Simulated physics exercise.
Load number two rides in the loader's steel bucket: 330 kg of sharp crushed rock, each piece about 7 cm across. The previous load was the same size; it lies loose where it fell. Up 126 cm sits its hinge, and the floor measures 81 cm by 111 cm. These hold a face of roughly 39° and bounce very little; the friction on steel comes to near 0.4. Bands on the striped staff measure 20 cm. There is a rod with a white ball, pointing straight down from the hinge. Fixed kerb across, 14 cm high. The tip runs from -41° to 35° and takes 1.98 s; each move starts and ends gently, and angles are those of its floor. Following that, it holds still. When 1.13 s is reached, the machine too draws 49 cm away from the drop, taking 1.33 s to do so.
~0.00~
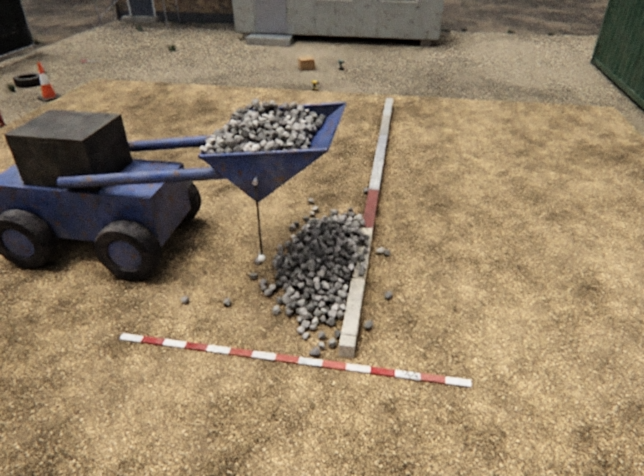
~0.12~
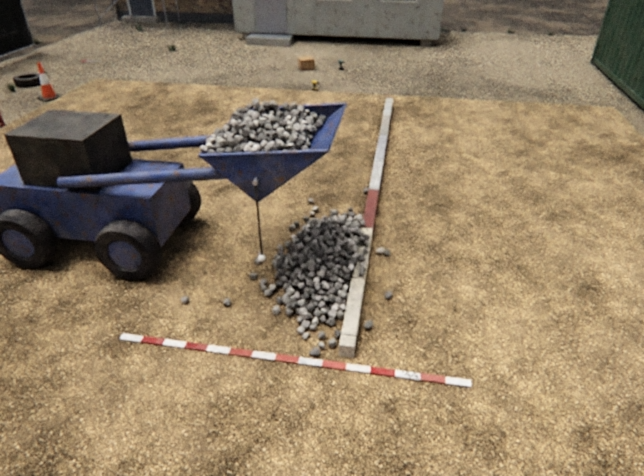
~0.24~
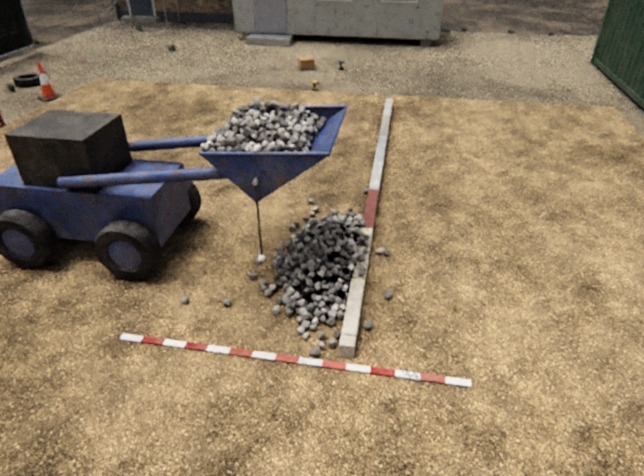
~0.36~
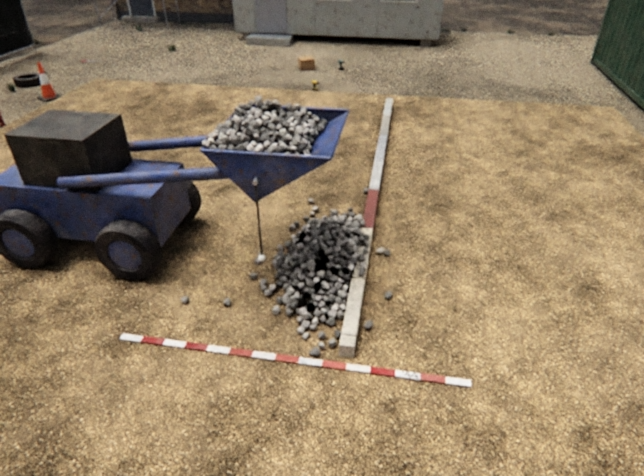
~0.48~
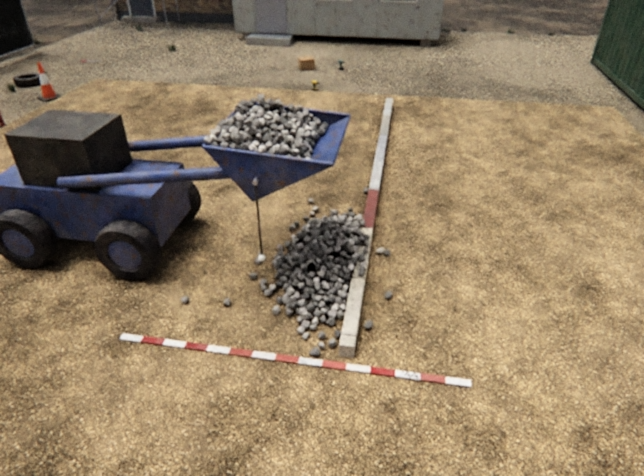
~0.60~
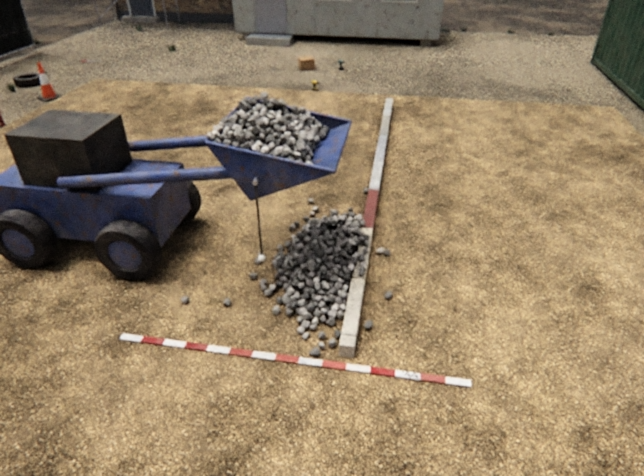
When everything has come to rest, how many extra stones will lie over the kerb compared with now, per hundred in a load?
About 4 per hundred.
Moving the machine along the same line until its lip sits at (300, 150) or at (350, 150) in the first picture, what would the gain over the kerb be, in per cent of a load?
Around 0 percent, then around 15 percent.
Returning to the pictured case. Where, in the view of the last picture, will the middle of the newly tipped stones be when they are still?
I'd put their centre close to (309, 247).
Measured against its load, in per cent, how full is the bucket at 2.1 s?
Around 30 in a hundred.
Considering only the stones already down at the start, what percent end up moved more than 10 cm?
5 per cent.
After 1.5 s the floor is at 23°; in per cent of one load, 98 in the bucket, 102 on this side of the kerb, 1 over the kerb; the foremost stones are at (373, 268).
After 2.1 s the floor is at 35°; in per cent of one load, 30 in the bucket, 168 on this side of the kerb, 2 over the kerb; the foremost stones are at (393, 266).
After 2.9 s the floor is at 35°; in per cent of one load, 0 in the bucket, 195 on this side of the kerb, 5 over the kerb; the foremost stones are at (419, 261).
After 5.5 s the floor is at 35°; in per cent of one load, 0 in the bucket, 195 on this side of the kerb, 5 over the kerb; the foremost stones are at (419, 261). Net gain over the kerb, 4.
